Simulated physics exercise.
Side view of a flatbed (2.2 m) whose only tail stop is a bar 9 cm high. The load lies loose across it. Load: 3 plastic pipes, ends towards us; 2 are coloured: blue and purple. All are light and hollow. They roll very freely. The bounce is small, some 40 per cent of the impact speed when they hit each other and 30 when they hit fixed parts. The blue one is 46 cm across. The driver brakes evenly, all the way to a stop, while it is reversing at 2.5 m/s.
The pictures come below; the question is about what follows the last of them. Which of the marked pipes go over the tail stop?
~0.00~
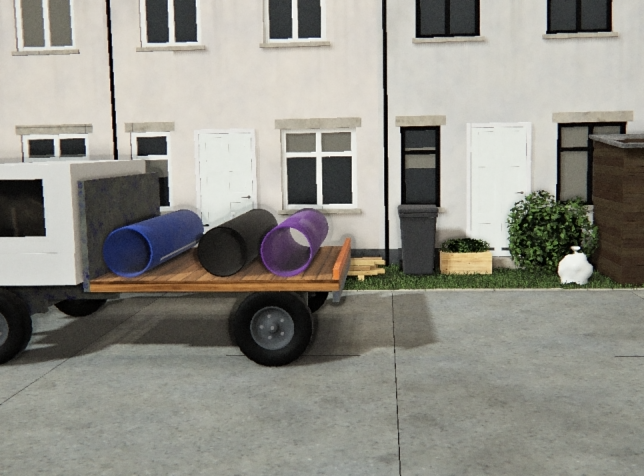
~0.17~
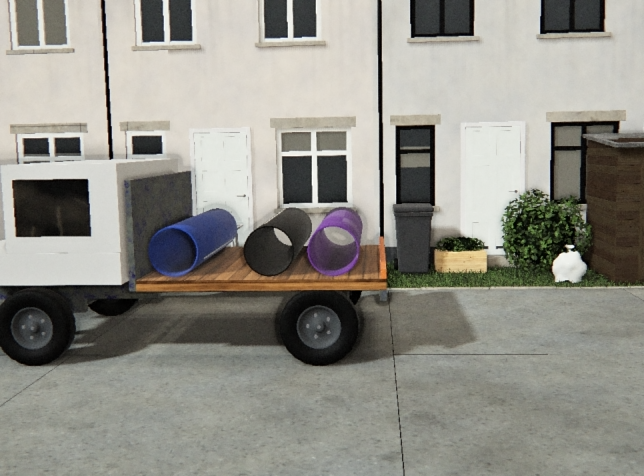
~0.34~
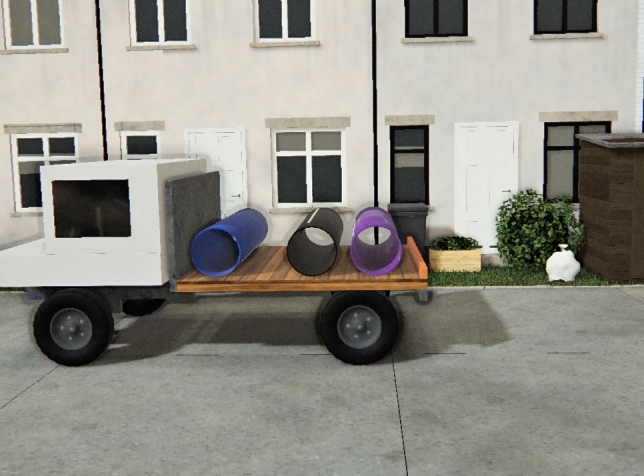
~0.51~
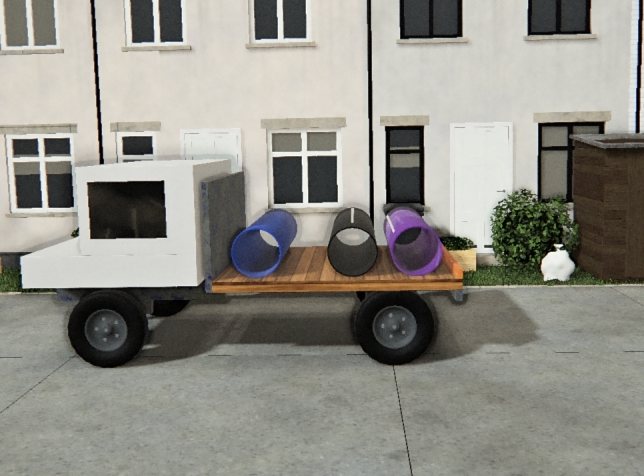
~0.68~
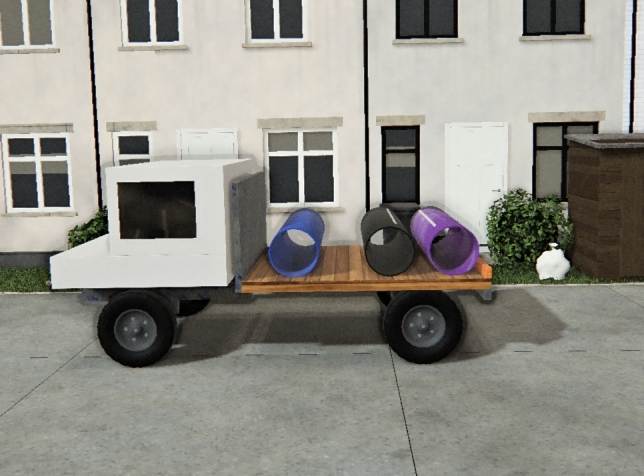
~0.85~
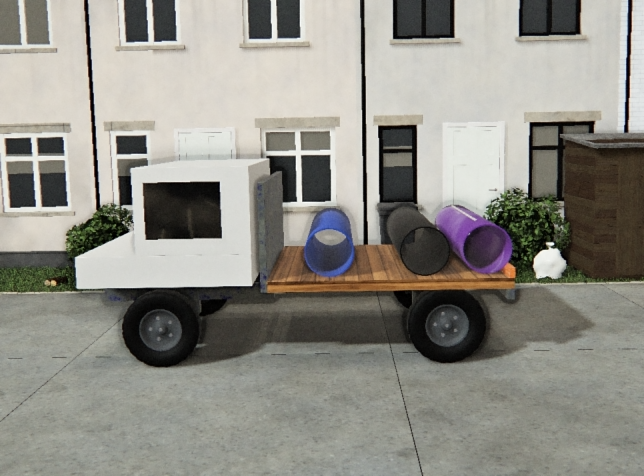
As I see it, blue pipe does stay on, purple does stay on.
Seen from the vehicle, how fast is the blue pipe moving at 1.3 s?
Speed: Around 1.0 m/s.
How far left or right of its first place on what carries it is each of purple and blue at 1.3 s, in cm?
Both moved right - purple by 25 centimetres, blue by 65 centimetres.
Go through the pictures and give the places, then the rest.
Blue (127, 253), purple (286, 251); tail bar at (336, 274); speed 2.5 m/s; 3 of the 3 make up the bottom layer on the bed, in the first picture.
Blue (173, 252), purple (333, 250); tail bar at (384, 273); speed 2.3 m/s, in the second picture.
Blue (215, 253), purple (376, 251); tail bar at (425, 273); speed 2.0 m/s, in the third picture.
Blue (256, 253), purple (417, 251); tail bar at (460, 274); speed 1.7 m/s, in the fourth picture.
Blue (294, 253), purple (454, 251); tail bar at (489, 273); speed 1.4 m/s, in the fifth picture.
Blue (329, 253), purple (487, 249); tail bar at (512, 273); speed 1.0 m/s, in the sixth picture.
Then, 1.3 s in, blue is on the bed, 120 cm from the bar, rolling towards it; purple is on the bed, 15 cm from the bar; 0 of 3 are off.
In the end (1.7 s), blue is on the bed, 110 cm from the bar; purple is on the bed, 20 cm from the bar; 0 of 3 are off.
